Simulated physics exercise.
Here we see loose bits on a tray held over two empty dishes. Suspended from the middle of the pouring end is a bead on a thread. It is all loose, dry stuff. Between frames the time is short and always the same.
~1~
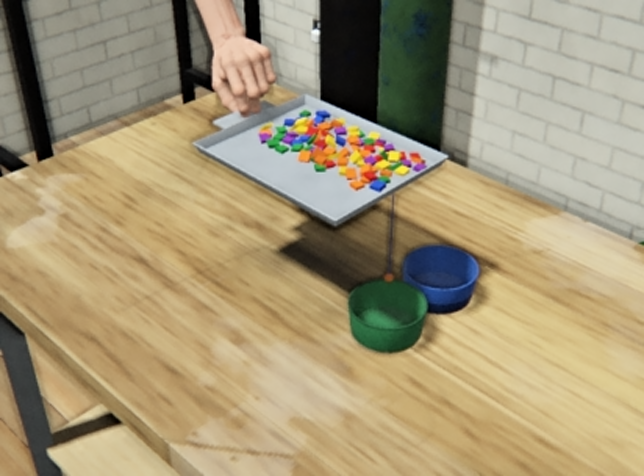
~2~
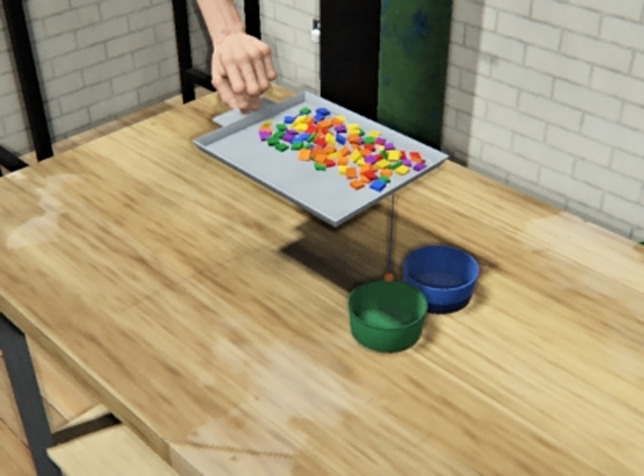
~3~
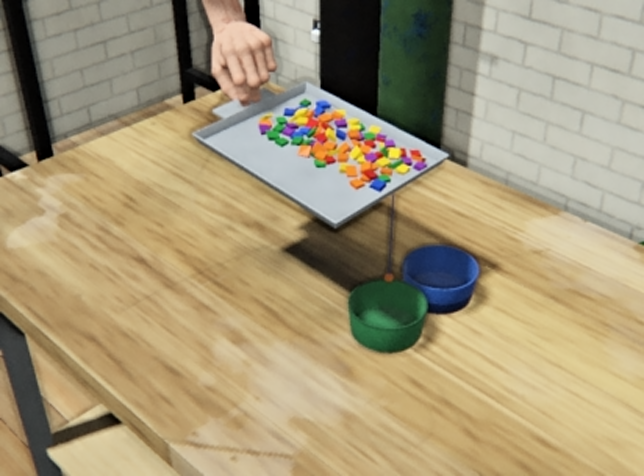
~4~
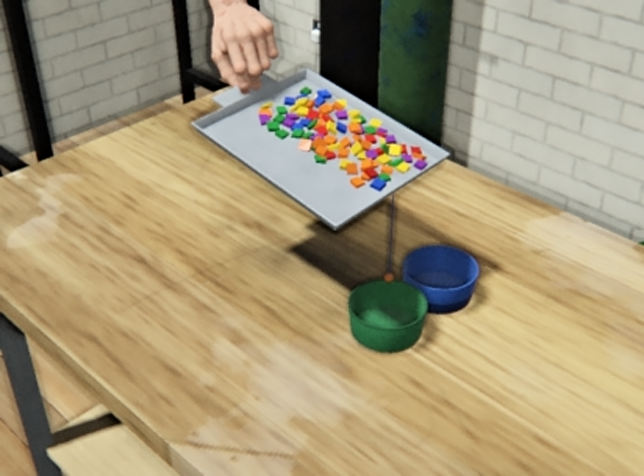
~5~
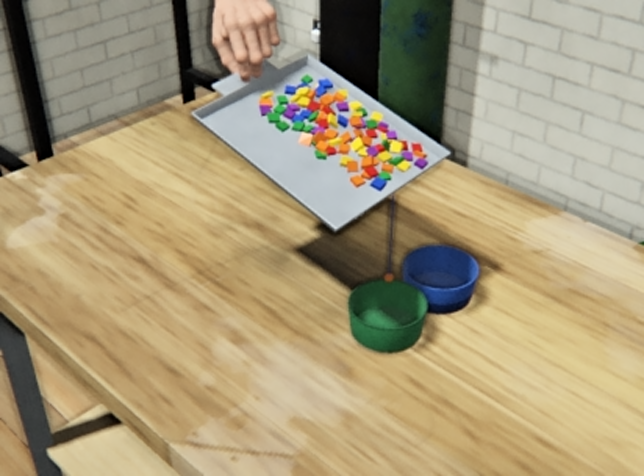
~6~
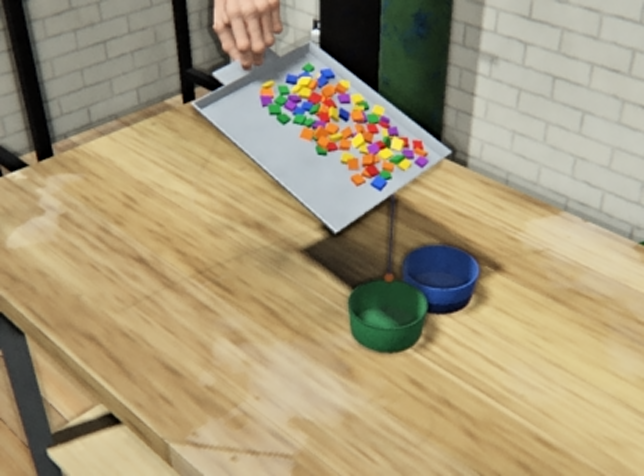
A hand at the upper left slowly raises the back of a gray tray of small colourful tiles above a light wooden table, seen from a fixed, raised angle, with white brick walls behind. Below the tray's near end, where a small orange bead hangs on a thread, sit a green dish and, behind it to the right, a blue one. The tray gradually steepens, its front left corner dipping slightly, while the tiles keep much the same scattered arrangement.
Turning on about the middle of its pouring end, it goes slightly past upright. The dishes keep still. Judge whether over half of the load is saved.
Under half of it is saved.
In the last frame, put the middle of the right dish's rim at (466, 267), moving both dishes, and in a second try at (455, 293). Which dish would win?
First try, the dish to the left; second try, the dish to the left.
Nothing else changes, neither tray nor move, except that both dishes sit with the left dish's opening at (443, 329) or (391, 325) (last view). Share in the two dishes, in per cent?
First position: Some 10 %; second position: Some 60 %.
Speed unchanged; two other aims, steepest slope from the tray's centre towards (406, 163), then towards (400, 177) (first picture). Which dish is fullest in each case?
For the first place it's the right-side dish, for the second the right-side dish.
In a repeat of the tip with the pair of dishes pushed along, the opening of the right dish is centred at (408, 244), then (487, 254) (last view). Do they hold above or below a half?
Well, not up to half at the first spot and not up to half at the second.
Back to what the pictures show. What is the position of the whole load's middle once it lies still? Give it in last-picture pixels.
(373, 352).
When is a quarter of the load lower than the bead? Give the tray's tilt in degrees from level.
Angle: Approx. 75 degrees.
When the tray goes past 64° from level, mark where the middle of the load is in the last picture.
I'd mark the middle close to (373, 204).
Just after the last frame, tray tipped steeply; the larger part on the tray; roughly a quarter in the air.
A moment on, tray tipped past a quarter turn; roughly a third in the left dish; just a few in the right dish; roughly two thirds outside both; about a tenth in the air.
Further on, tray tipped past a quarter turn; roughly a third in the left dish; just a few in the right dish; roughly two thirds outside both; just a few in the air.
When it is over, tray tipped past a quarter turn; roughly a third in the left dish; just a few in the right dish; roughly two thirds outside both; just a few in the air.
